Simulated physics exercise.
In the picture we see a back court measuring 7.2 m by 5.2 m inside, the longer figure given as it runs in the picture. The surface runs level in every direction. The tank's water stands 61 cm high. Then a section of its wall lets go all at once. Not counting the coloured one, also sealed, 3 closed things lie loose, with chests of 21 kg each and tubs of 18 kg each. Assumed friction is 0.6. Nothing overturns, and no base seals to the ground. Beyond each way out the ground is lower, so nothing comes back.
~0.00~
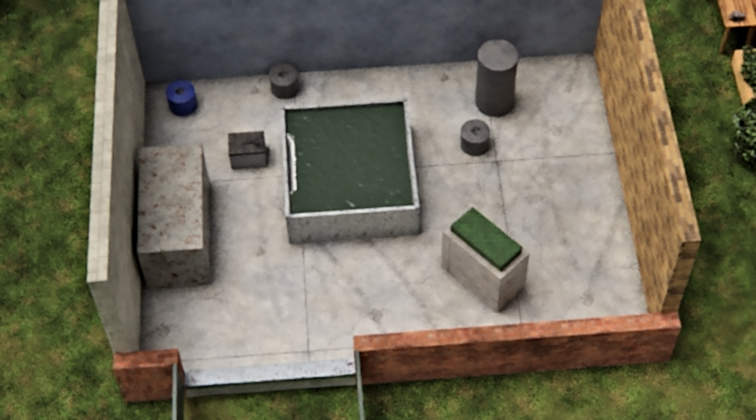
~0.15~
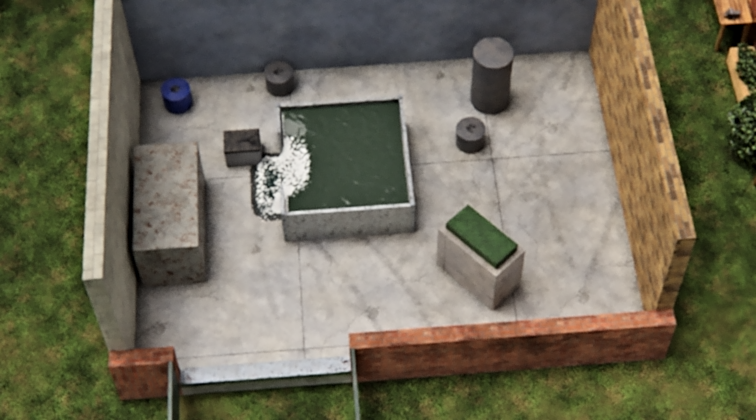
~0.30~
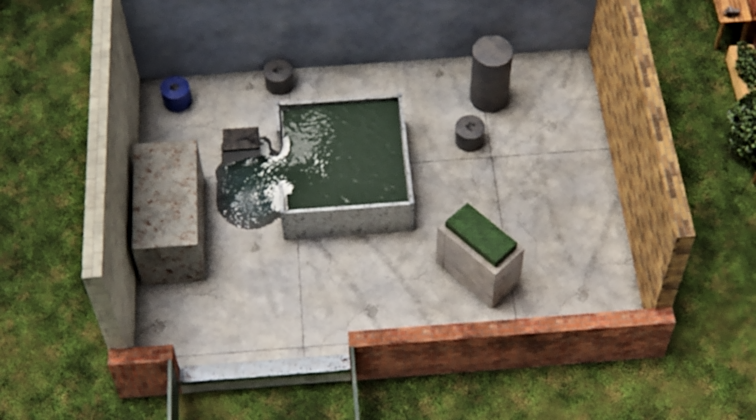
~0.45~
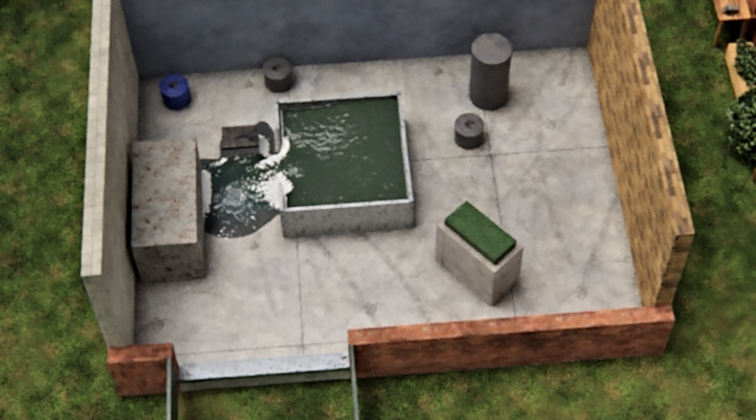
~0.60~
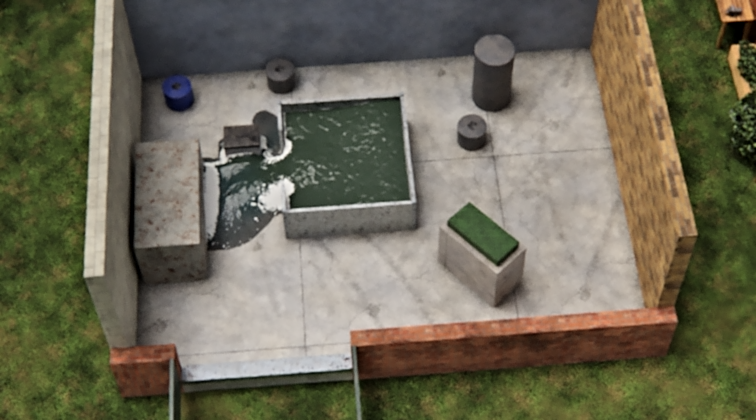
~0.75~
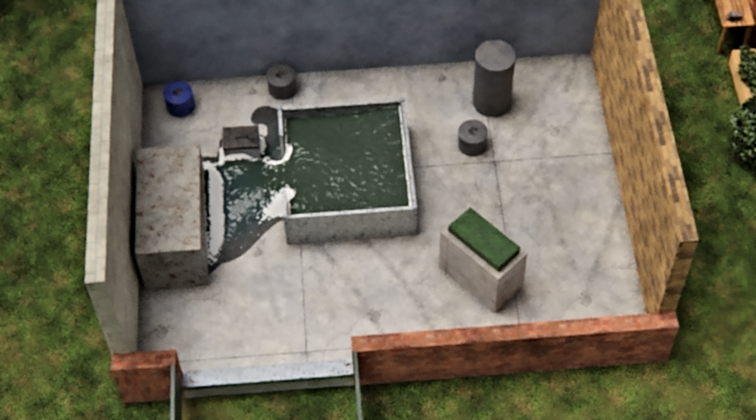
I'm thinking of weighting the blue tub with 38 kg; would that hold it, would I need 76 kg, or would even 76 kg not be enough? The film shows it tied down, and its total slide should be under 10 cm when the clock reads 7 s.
Looks to me like only the heftier choice suffices.
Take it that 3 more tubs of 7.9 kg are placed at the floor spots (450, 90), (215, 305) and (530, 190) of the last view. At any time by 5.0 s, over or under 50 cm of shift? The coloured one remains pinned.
Order as listed: Inside the limit, outside the limit, inside the limit.
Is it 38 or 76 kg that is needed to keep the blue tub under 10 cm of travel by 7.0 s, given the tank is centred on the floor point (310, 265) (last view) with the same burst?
Then the answer is that either mass works.
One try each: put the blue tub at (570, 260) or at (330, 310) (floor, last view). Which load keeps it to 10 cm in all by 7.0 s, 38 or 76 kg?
In that order: The smaller is enough; either load holds.
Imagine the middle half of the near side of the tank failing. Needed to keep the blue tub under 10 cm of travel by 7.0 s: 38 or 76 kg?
Well, in that case the light one does it.
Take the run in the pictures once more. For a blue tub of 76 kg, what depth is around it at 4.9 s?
Depth: Approx. 16 cm.
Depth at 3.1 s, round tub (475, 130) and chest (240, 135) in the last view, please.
Around 0 cm and 5 cm.
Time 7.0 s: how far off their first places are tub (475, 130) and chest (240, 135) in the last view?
0 cm, 80 cm.
After 1.4 s the blue tub would be 0 cm from its start with 38 kg and 0 cm from its start with 76 kg; 2 cm of water round it then.
After 3.1 s the blue tub would be 15 cm from its start with 38 kg and 0 cm from its start with 76 kg; 18 cm of water round it then.
After 4.9 s the blue tub would be 69 cm from its start with 38 kg and 0 cm from its start with 76 kg; 16 cm of water round it then.
After 7.0 s the blue tub would be 70 cm from its start with 38 kg and 0 cm from its start with 76 kg; 13 cm of water round it then.
